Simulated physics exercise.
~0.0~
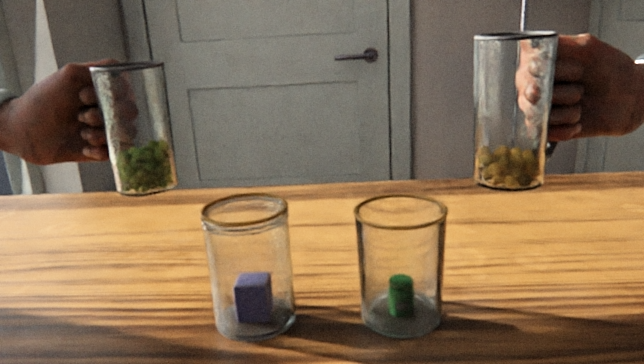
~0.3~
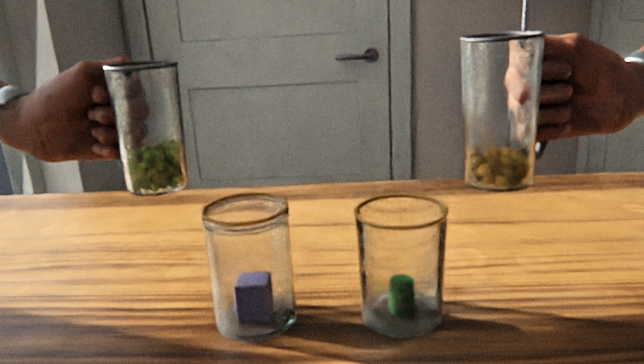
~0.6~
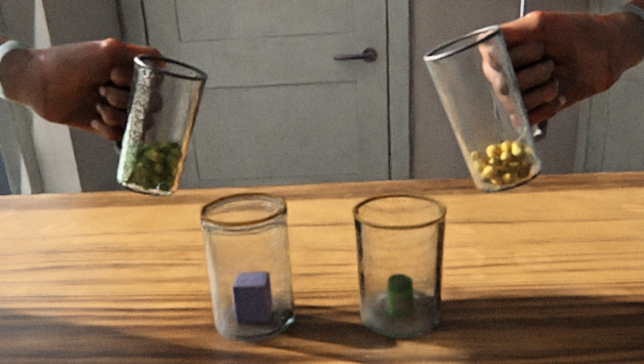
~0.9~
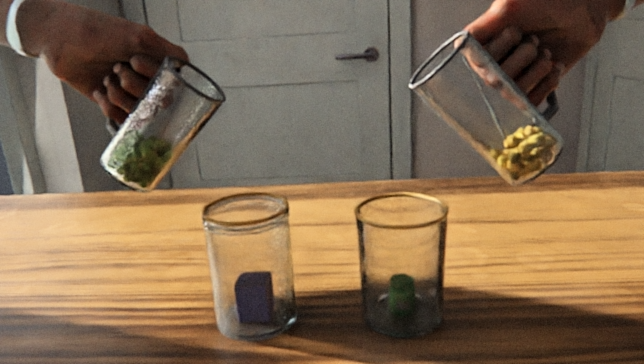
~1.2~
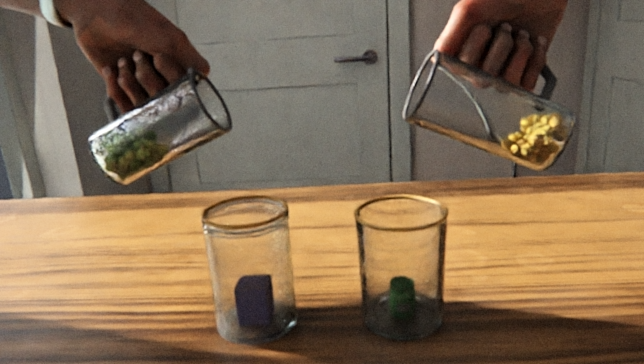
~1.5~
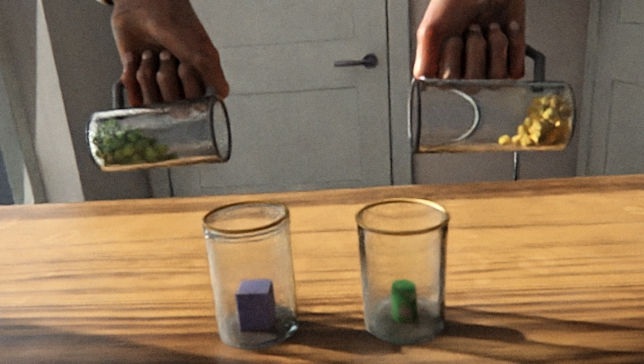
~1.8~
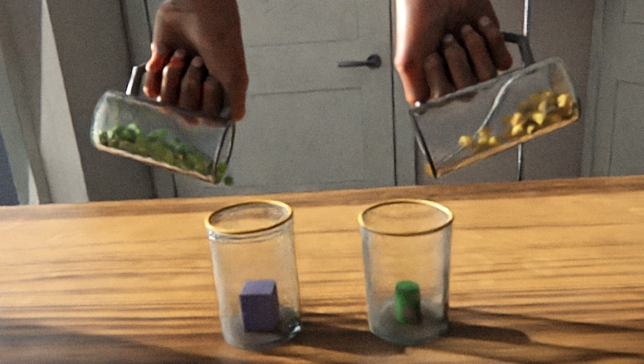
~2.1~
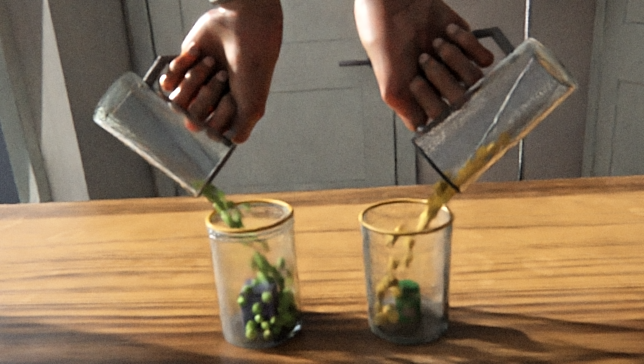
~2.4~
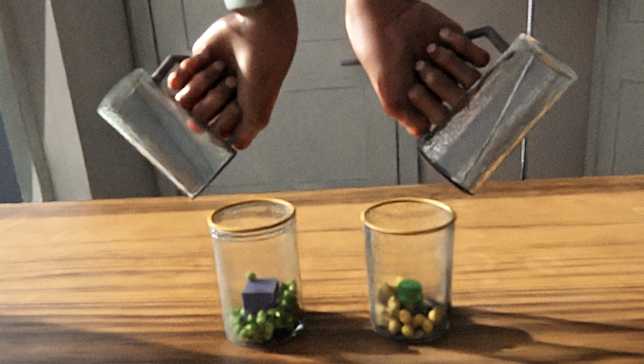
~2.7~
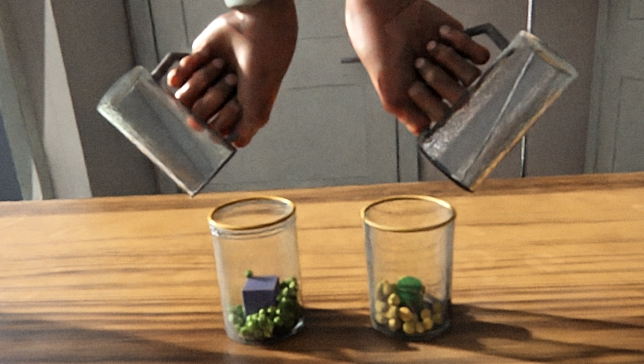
In this clip, two hands tip clear mugs of green and yellow pellets over two glasses holding a purple block and a green cylinder; the pellets pour in until both mugs are empty, settling low around the objects, which still show.
